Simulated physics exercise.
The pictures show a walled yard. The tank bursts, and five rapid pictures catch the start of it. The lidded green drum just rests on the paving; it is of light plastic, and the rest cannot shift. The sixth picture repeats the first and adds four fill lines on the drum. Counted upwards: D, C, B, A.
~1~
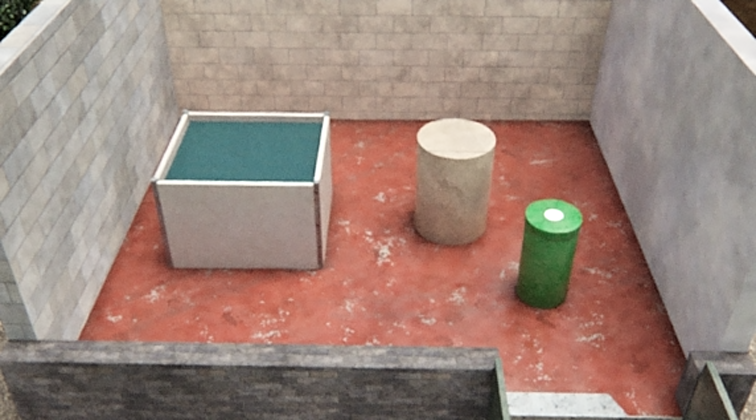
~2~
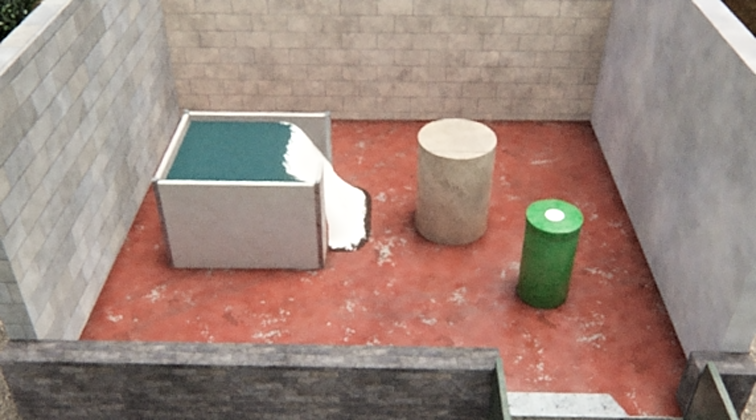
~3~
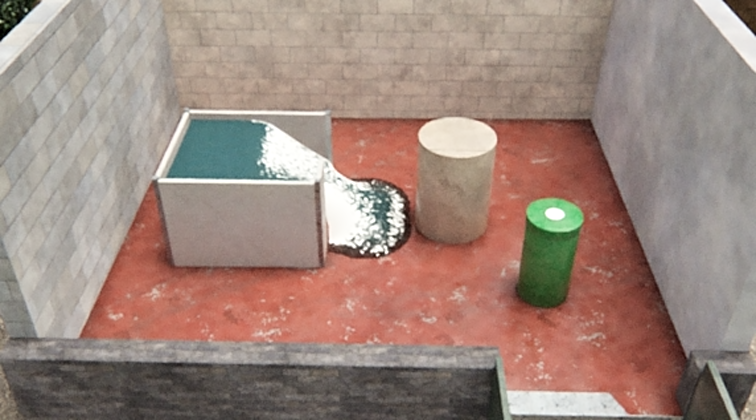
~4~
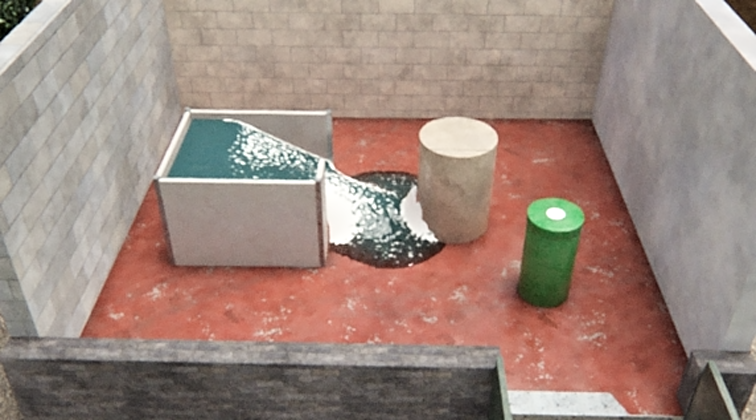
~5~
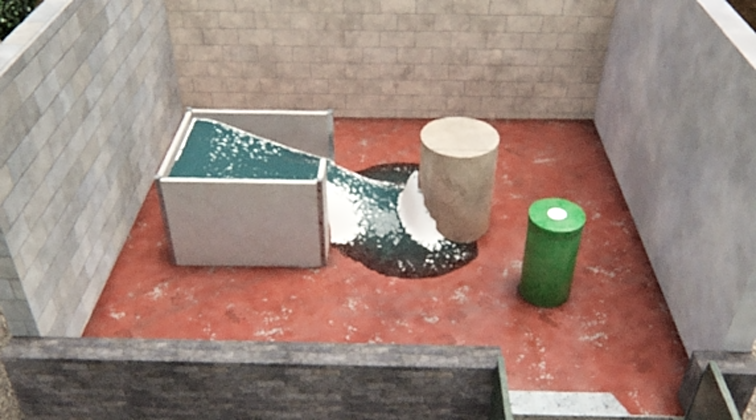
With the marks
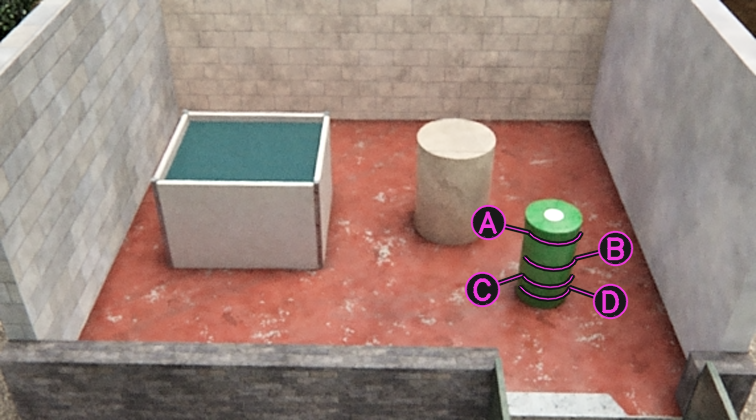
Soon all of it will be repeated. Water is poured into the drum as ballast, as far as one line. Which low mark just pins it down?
It is C.
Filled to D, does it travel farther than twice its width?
No, less.
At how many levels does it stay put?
Three of the four.
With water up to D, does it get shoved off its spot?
Yes, that goes wrong.
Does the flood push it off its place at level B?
No.
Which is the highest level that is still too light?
D it is.
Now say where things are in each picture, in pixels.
The first picture shows lid of the green drum at (555, 215); tank full, its middle at (247, 153); open gate at (593, 353).
In the second picture, 2 % of the ground wet, in view closest to the drum at (357, 237).
In the third picture, 5 % of the ground wet, in view closest to the drum at (387, 240).
In the fourth picture, 7 % of the ground wet, in view closest to the drum at (425, 254).
The fifth picture shows lid of the green drum at (558, 214); 10 % of the ground wet, in view closest to the drum at (469, 250).
On the marked copy, A at (557, 244); B at (553, 269); C at (550, 287); D at (547, 299); from the bottom up D, C, B, A.
Choosing A, it does not move.
Choosing B, it does not move.
Choosing C, it does not move.
Choosing D, it is pushed about half its own width away.
